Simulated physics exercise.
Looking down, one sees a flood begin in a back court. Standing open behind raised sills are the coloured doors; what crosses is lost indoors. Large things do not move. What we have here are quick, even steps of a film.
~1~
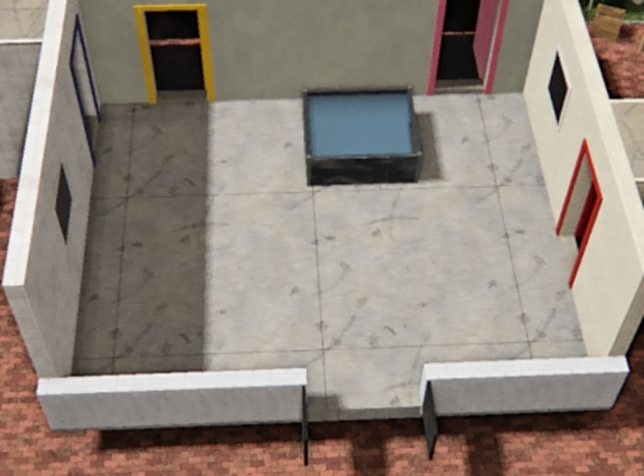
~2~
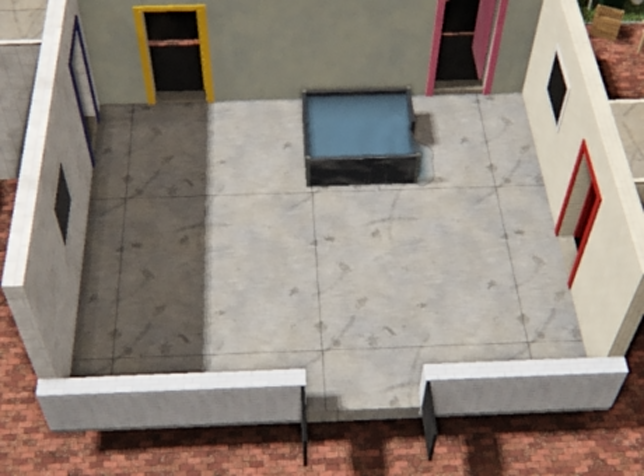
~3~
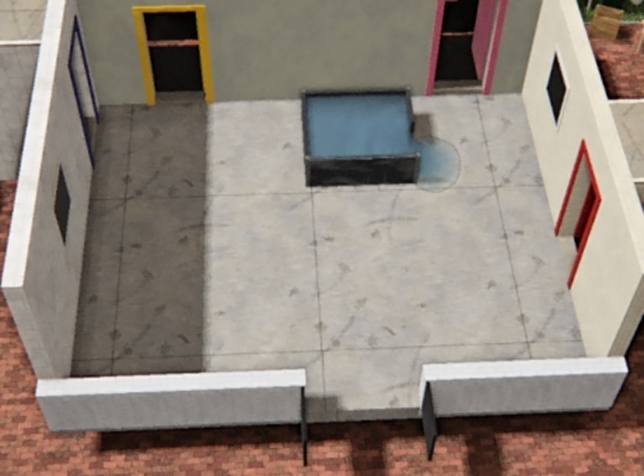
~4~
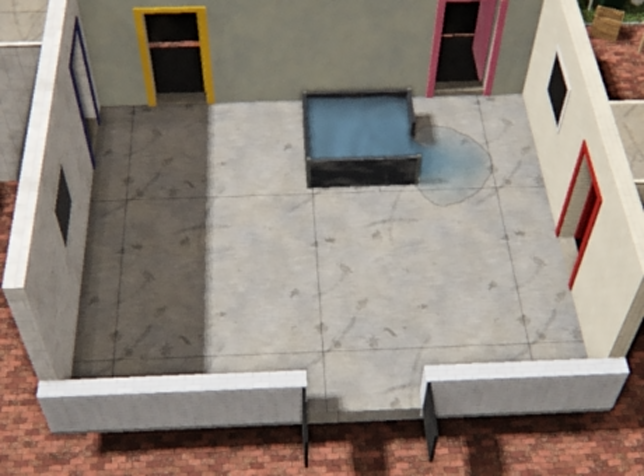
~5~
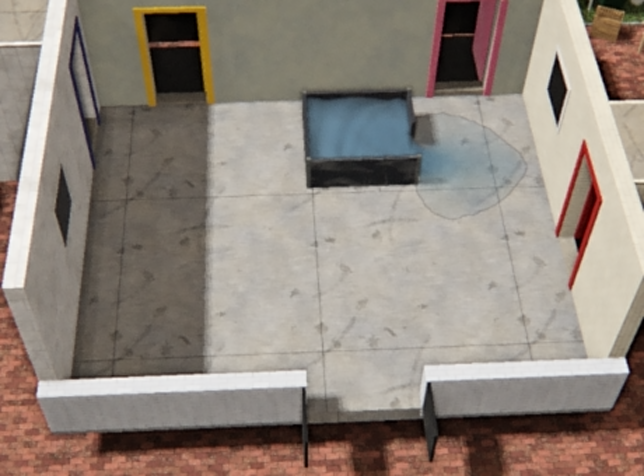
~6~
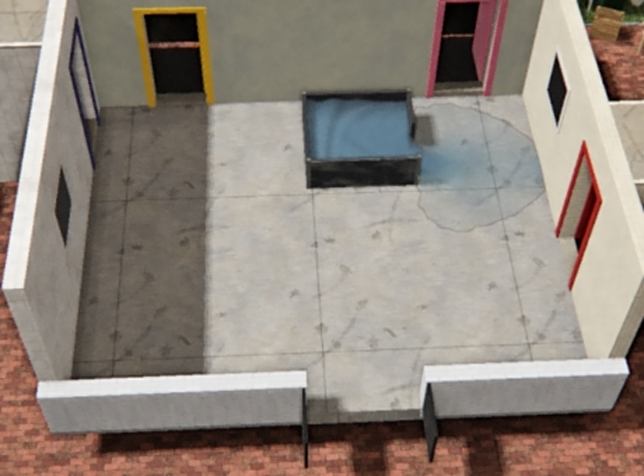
A dark-rimmed tank of blue water stands near the back wall of a pale, walled court with a stained floor, seen from high above by a camera that stays still. A yellow doorway is at the back left, a pink one at the back right, a blue one on the left wall and a red one on the right. Water pours from the tank's right side and spreads rightward in a thin, widening, rounded sheet.
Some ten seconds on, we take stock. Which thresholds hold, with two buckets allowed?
Pink door: Within two buckets. Yellow door: Within two buckets. Red door: Exceeds two buckets. Blue door: Within two buckets.
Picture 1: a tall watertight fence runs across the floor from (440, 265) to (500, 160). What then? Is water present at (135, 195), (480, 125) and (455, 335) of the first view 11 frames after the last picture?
Results in order: Bone-dry / swamped / bone-dry.
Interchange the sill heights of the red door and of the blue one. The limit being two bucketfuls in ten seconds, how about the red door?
As far as I can tell, the red one doesn't reach it.
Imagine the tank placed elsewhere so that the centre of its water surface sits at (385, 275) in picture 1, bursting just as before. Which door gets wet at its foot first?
I'd go with the door marked red.
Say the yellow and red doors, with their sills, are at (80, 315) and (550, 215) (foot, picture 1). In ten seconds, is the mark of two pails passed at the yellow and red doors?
Looking at it, yellow fails to reach the limit, and red tops the limit.
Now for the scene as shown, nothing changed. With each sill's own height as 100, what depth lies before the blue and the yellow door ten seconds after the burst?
I'd put it at close to 20 and 40 per cent.
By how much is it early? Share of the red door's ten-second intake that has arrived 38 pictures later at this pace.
About 85 %.
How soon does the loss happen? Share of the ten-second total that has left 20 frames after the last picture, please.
Close to 30 per cent.
A moment on, water covers 15 % of the floor; the pink door wet at the sill, nothing in, the yellow door not reached, the red door wet at the sill, nothing in, the blue door not reached.
Next, water covers 15 % of the floor; the pink door wet at the sill, nothing in, the yellow door not reached, the red door under two buckets in, the blue door not reached.
Then, water covers 25 % of the floor; the pink door wet at the sill, nothing in, the yellow door not reached, the red door over two buckets in, the blue door not reached.
Later, water covers 45 % of the floor; the pink door wet at the sill, nothing in, the yellow door wet at the sill, nothing in, the red door over two buckets in, the blue door not reached.
In the end, water covers 75 % of the floor; the pink door wet at the sill, nothing in, the yellow door wet at the sill, nothing in, the red door over two buckets in, the blue door wet at the sill, nothing in.
